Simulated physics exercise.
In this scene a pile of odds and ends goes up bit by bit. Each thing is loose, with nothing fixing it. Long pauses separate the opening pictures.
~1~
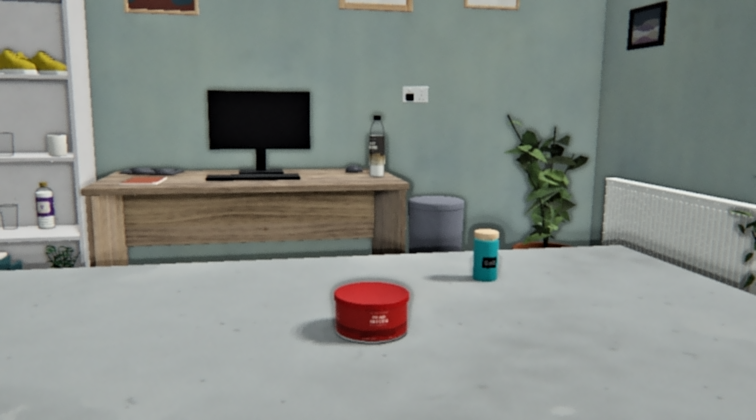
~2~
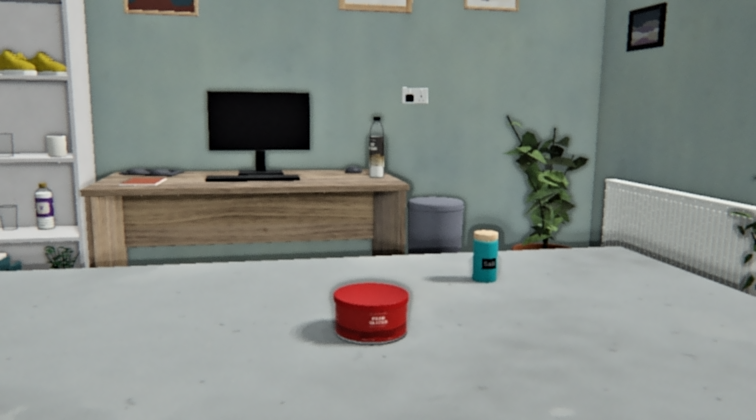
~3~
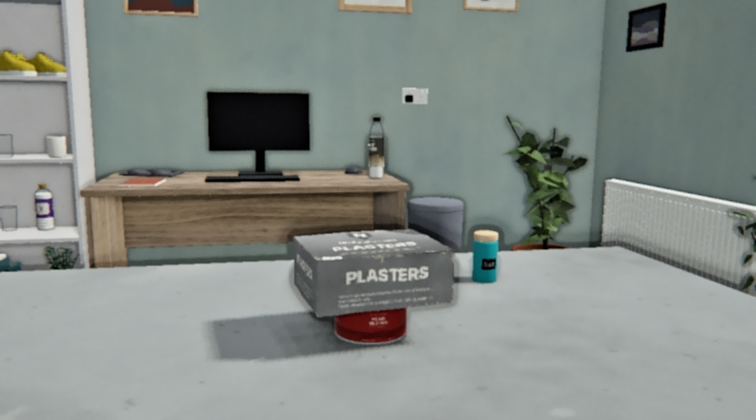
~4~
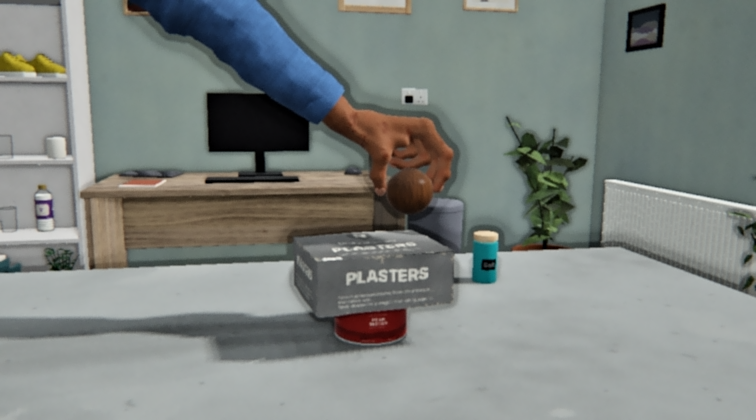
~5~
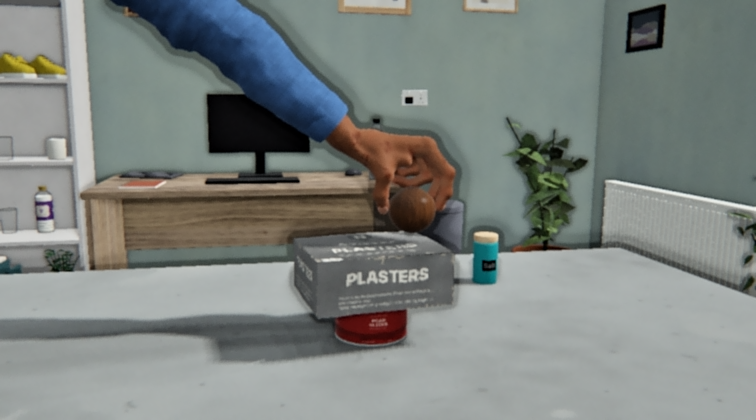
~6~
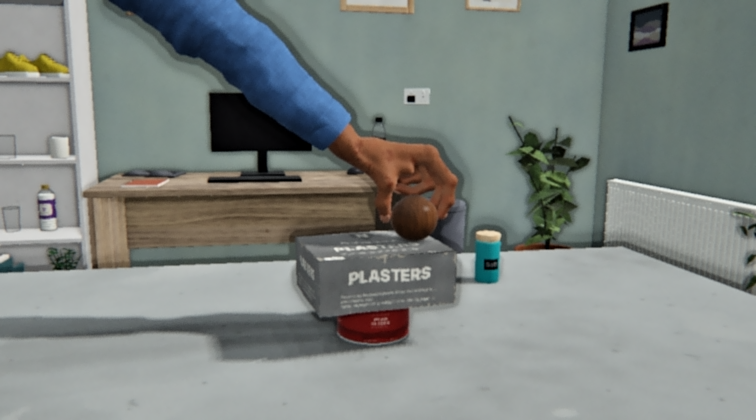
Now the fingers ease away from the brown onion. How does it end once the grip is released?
It ends with the pile still standing.
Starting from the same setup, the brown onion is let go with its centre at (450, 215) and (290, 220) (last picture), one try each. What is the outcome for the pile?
Lab note - try 1: Collapse; try 2: Collapse.
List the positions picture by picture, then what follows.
In the first picture, the last thing is not in view yet; turquoise shaker (486, 255).
In the second picture, the last thing is not in view yet.
In the third picture, the last thing is not in view yet; red tub (371, 313).
In the fourth picture, on its way; brown onion (409, 191); turquoise shaker (485, 257).
In the fifth picture, on its way; brown onion (412, 209); grey box (370, 270).
In the sixth picture, set down, still held; brown onion (414, 218); red tub (373, 314).
Then, 0.20 s past the last view, nothing moves.
Then, 0.50 s past the last view, brown onion resting near (415, 219).
Finally, all 4 still in place. Final places as the last picture's camera would see them, brown onion near (415, 219). The pile keeps its balance.
